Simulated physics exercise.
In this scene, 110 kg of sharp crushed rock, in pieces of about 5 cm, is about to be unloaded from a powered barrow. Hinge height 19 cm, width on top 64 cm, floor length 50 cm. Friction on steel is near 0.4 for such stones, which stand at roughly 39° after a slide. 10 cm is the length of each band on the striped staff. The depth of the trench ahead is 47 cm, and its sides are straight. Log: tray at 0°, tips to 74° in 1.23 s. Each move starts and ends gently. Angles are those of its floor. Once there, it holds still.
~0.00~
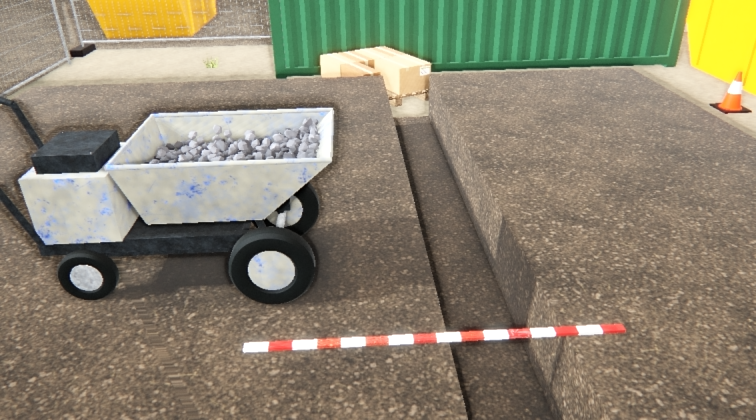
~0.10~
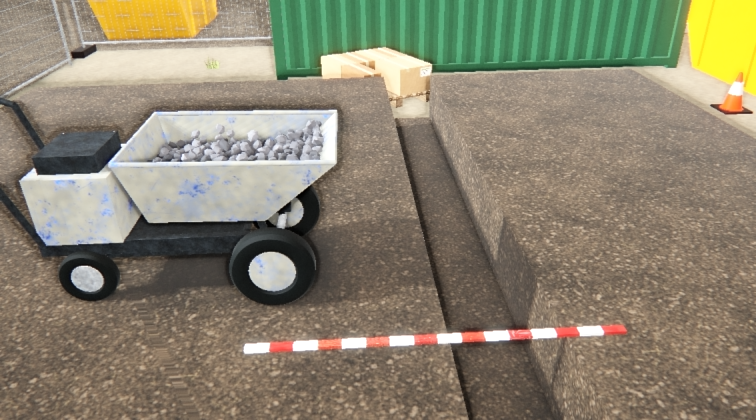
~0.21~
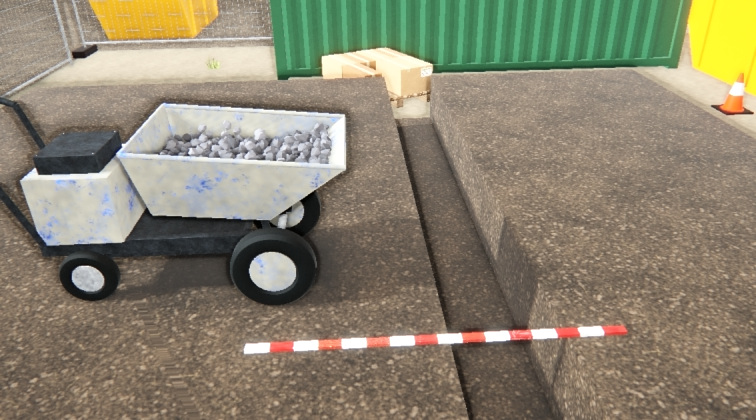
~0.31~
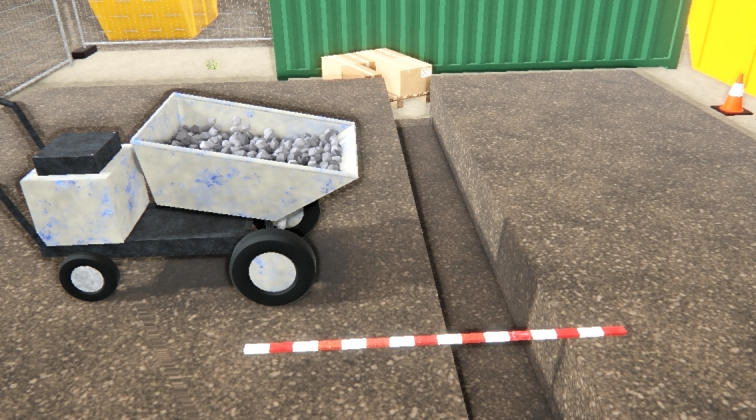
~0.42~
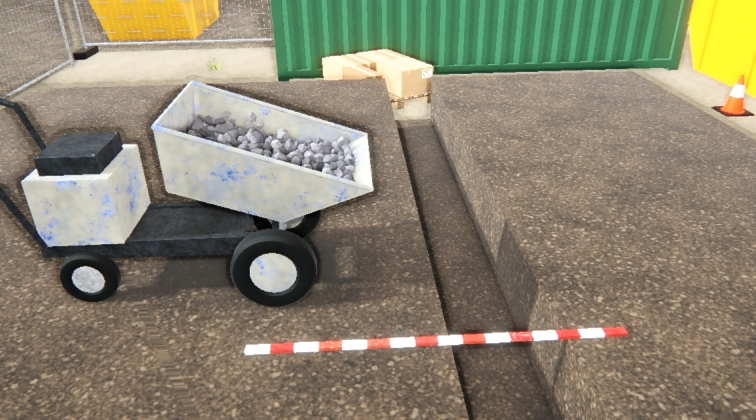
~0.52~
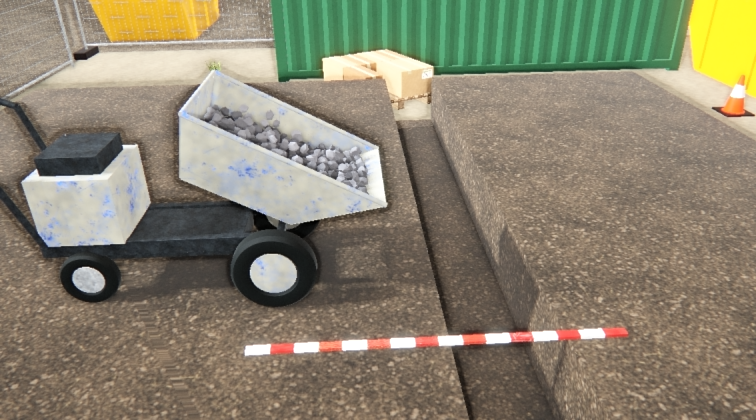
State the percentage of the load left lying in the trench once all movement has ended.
The share left there is about 41 per cent.
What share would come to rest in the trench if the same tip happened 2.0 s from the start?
Roughly 40 per cent would.
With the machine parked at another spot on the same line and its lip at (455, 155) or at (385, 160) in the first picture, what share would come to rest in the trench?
Roughly 80 in a hundred, then 100 in a hundred.
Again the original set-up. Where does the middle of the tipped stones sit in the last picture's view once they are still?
I'd point somewhere around (471, 331).
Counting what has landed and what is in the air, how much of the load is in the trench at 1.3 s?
Roughly 10 percent of the load.
After 0.9 s the floor is at 62°; 100 % in the tray; the foremost stones are at (401, 232).
After 1.3 s the floor is at 74°; 74 % in the tray, 14 % short of the trench, 12 % in the trench; the foremost stones are at (481, 295).
After 1.7 s the floor is at 74°; 50 % in the tray, 13 % short of the trench, 37 % in the trench; the foremost stones are at (521, 341).
After 3.6 s the floor is at 74°; 45 % in the tray, 14 % short of the trench, 41 % in the trench; the foremost stones are at (507, 308).
